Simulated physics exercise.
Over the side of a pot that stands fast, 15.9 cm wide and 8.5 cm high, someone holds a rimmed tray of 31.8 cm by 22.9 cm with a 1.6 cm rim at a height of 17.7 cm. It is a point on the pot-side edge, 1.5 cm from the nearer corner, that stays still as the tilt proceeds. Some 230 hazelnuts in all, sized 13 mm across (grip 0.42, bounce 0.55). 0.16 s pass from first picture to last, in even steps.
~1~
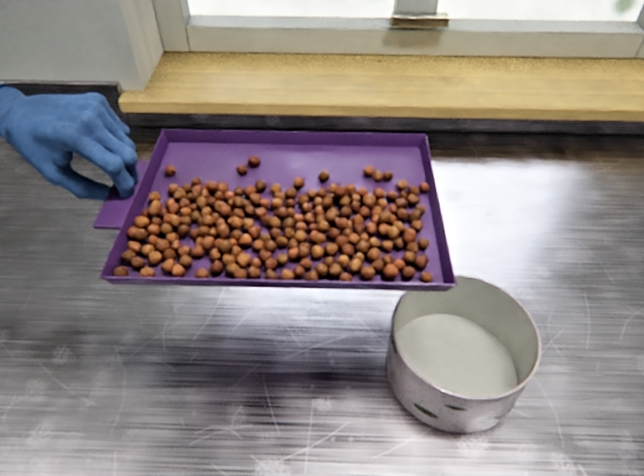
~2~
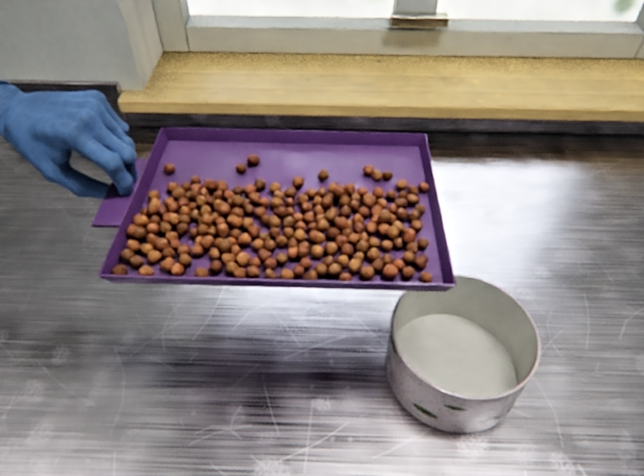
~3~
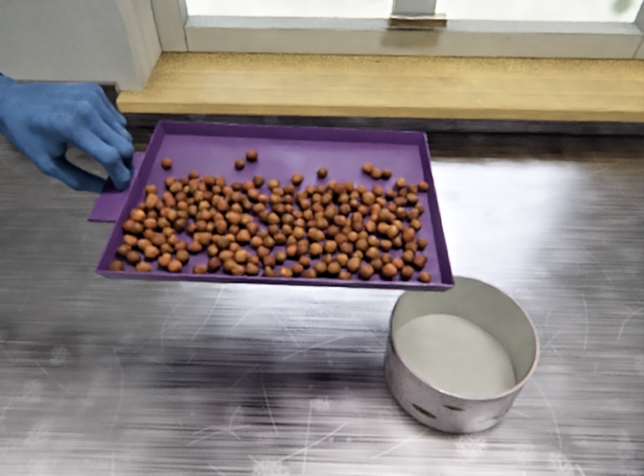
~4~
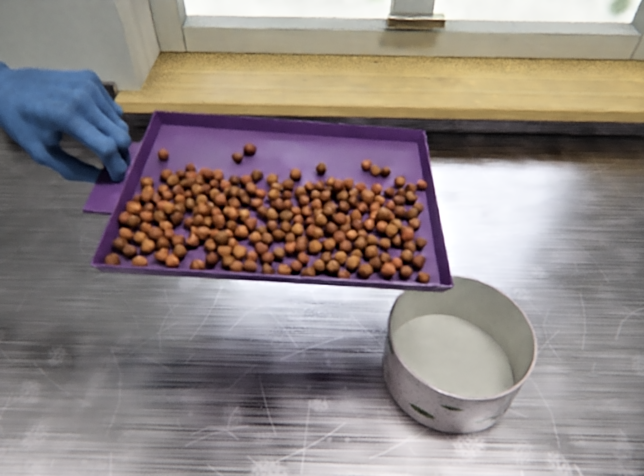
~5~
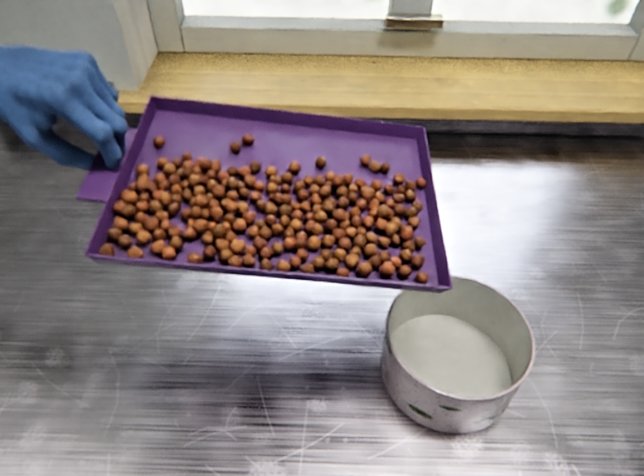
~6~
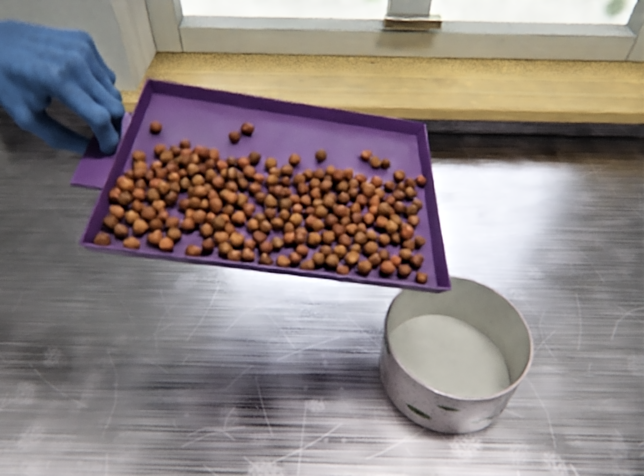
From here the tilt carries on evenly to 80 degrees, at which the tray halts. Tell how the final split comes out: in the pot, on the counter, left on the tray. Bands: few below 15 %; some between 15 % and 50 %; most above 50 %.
Pot: Most; counter: Some; tray: Few.
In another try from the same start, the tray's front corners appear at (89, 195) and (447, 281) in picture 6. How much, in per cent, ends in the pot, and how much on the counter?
That works out as pot 30 and counter 70.
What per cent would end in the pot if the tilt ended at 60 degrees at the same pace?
I'd say close to 65 percent.
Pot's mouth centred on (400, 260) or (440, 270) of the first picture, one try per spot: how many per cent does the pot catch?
Around 0 per cent, then around 5 per cent.
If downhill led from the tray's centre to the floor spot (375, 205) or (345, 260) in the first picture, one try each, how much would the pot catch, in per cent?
Around 30 % for the first direction, around 45 % for the second.
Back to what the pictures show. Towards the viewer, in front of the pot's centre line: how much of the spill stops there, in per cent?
About 80 percent of the spill.
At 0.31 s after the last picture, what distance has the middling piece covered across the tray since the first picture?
3 cm.
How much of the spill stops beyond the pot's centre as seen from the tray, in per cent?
Share past the middle: Roughly 90 percent.
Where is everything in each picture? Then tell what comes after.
Tray tilt 0 degrees, front corners at (108, 272) and (449, 280); middle of the pieces at (276, 223); pot at (465, 330), in the first frame.
Tray tilt 0 degrees, front corners at (107, 271) and (449, 280); middle of the pieces at (275, 222), in the second frame.
Tray tilt 2 degrees, front corners at (103, 267) and (448, 281); middle of the pieces at (274, 220), in the third frame.
Tray tilt 4 degrees, front corners at (99, 260) and (447, 281), lowest corner right front; middle of the pieces at (272, 215), in the fourth frame.
Tray tilt 7 degrees, front corners at (93, 250) and (445, 282), lowest corner right front; middle of the pieces at (271, 209), in the fifth frame.
Tray tilt 11 degrees, front corners at (89, 239) and (445, 283), lowest corner right front; middle of the pieces at (271, 203); pot at (458, 331), in the sixth frame.
Then, 0.31 s after the last picture, tilt 45 degrees; the tray holds 100 %, the pot 0 %.
Then, 0.52 s after the last picture, tilt 68 degrees; the tray holds 90 %, the pot 0 %.
Then, 0.84 s after the last picture, tilt 80 degrees; the tray holds 5 %, the pot 60 %.
In the end, pot 75 %, counter 25 %, tray 0 %.
